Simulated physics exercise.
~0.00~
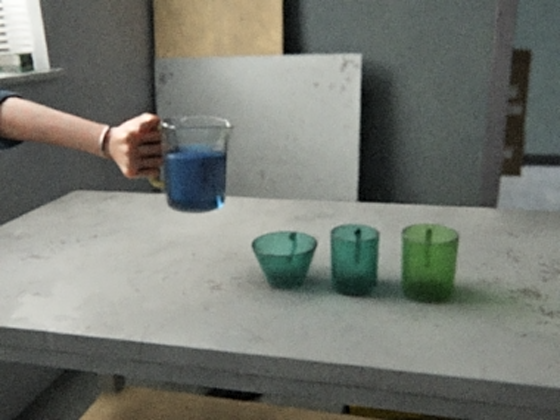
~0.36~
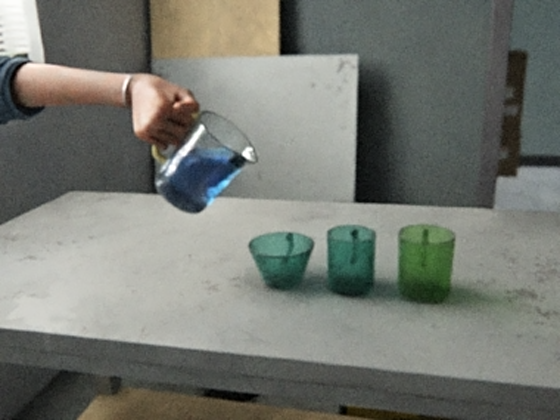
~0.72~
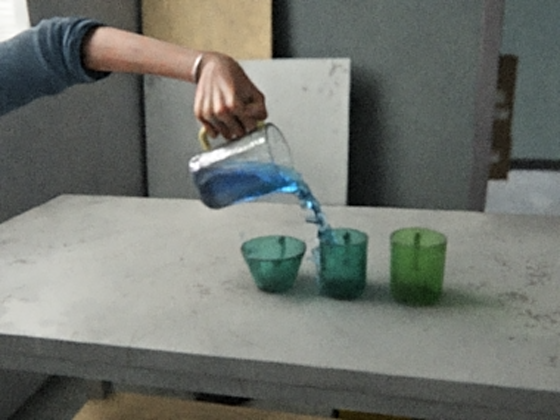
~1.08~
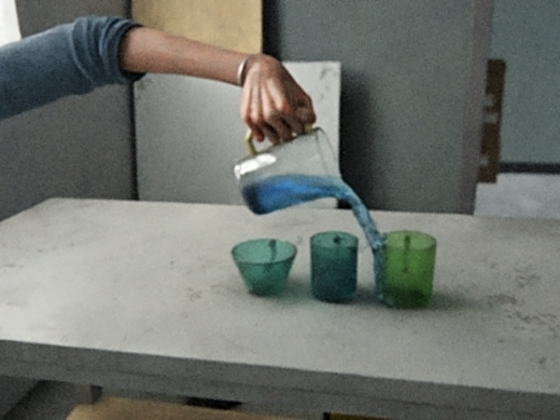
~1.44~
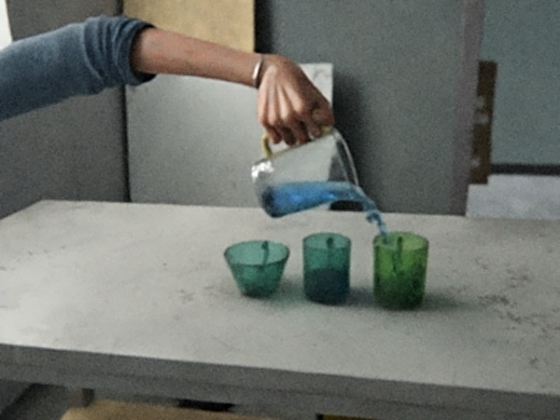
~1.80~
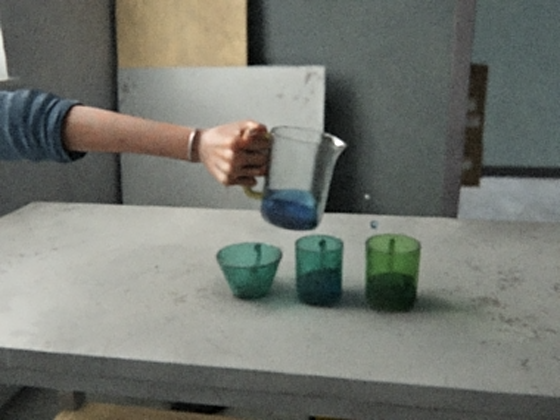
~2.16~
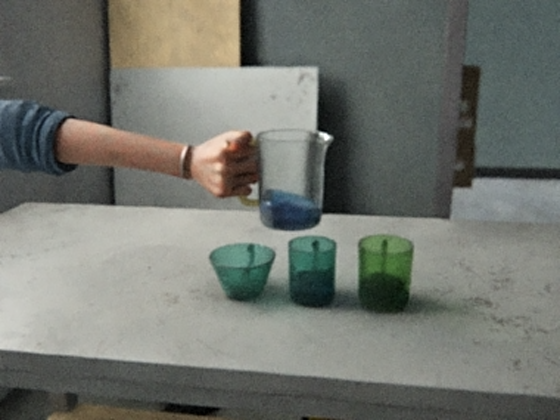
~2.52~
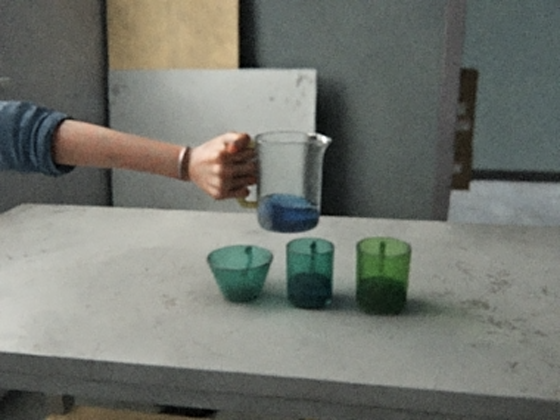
A hand with a band at the wrist, its arm in a blue sleeve, holds a clear glass jug of blue water over a pale grey table, seen from the front and slightly above in a dim room. Below stand a wide teal cup on the left, a teal mug in the middle and a green mug on the right. The hand tips the jug rightwards and carries it right, pouring a blue stream over the middle mug, then between the mugs and into the green one. The view pans slightly right as the jug levels. Finally, it hangs still above the cups, partly filled, with both mugs holding dark liquid and the wide cup seemingly empty.
